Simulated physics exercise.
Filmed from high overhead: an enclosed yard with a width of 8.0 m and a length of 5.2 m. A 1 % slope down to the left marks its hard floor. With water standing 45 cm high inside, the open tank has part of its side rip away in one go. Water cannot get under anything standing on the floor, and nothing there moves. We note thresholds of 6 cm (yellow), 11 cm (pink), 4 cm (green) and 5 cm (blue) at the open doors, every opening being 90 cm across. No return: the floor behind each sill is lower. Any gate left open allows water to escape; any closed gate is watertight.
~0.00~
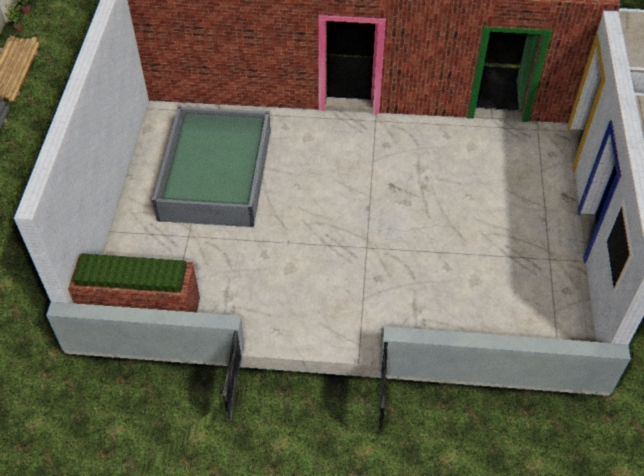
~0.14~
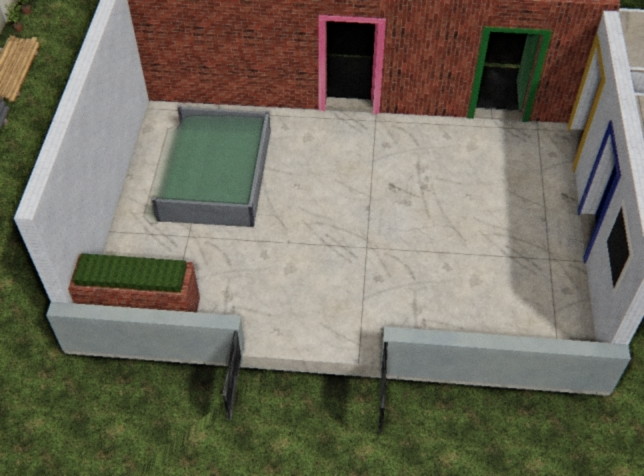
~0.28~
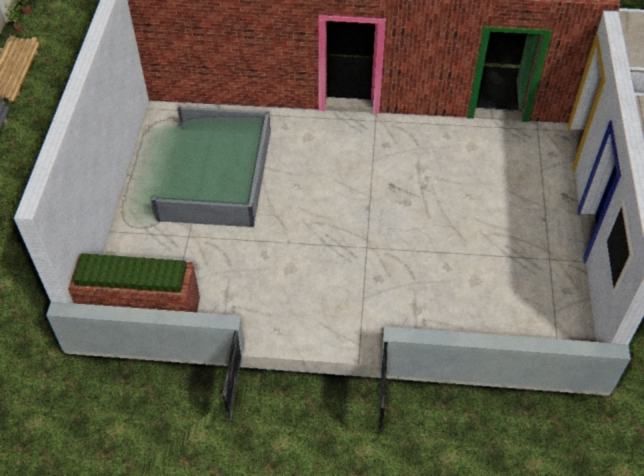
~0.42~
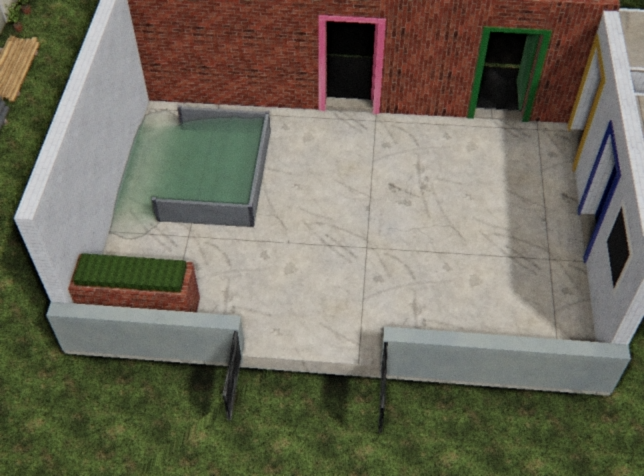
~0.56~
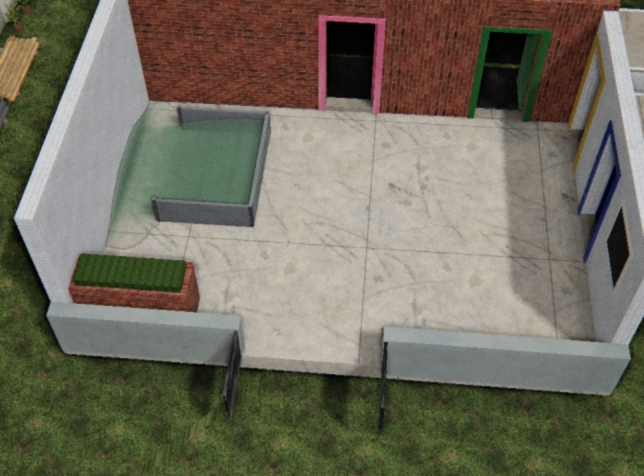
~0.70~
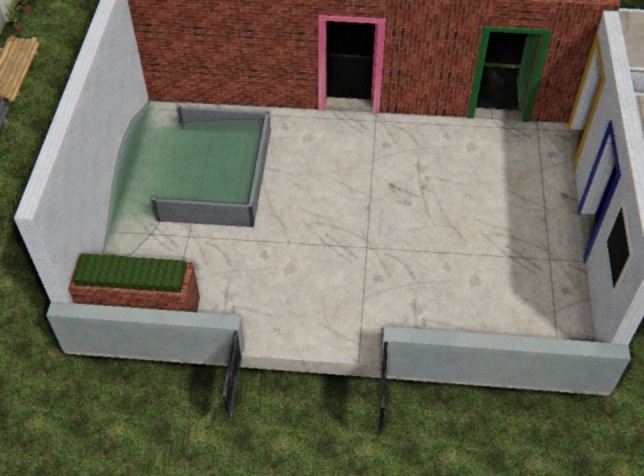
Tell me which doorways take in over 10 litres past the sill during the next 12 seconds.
Within those 12 seconds, the yellow door takes in no more than that; the pink door takes in no more than that; the green door takes in no more than that; the blue door takes in no more than that.
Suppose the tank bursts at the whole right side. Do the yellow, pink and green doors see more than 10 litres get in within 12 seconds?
Yellow: Exceeding the limit; pink: Within the limit; green: Exceeding the limit.
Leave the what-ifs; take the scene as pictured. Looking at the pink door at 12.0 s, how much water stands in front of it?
Depth: Approx. 2.5 cm.
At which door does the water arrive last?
Looks like the blue door.
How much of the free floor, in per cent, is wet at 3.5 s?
Covered: Roughly 40 %.
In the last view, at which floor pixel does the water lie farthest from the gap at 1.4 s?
That lands around (86, 311) in the last picture.
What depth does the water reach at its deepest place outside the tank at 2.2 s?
Max around 34 cm.
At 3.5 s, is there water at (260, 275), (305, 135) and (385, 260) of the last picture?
Status of the three spots: Inundated, inundated, free of it.
After 1.4 s water covers 10 % of the floor and is deepest (42 cm) near (148, 106); yellow door not reached, pink door not reached, green door not reached, blue door not reached.
After 2.2 s water covers 15 % of the floor and is deepest (34 cm) near (148, 106); yellow door not reached, pink door not reached, green door not reached, blue door not reached.
After 3.5 s water covers 40 % of the floor and is deepest (17 cm) near (94, 283); yellow door not reached, pink door 8 cm at the sill, 0 L in, green door not reached, blue door not reached.
After 7.0 s water covers 85 % of the floor and is deepest (13 cm) near (94, 283); yellow door 4 cm at the sill, 3 L in, pink door 2 cm at the sill, 0 L in, green door 1 cm at the sill, 0 L in, blue door 3 cm at the sill, 0 L in.
After 12.0 s water covers 95 % of the floor and is deepest (8 cm) near (94, 283); yellow door 2 cm at the sill, 4 L in, pink door 2 cm at the sill, 0 L in, green door 3 cm at the sill, 0 L in, blue door 1 cm at the sill, 0 L in.
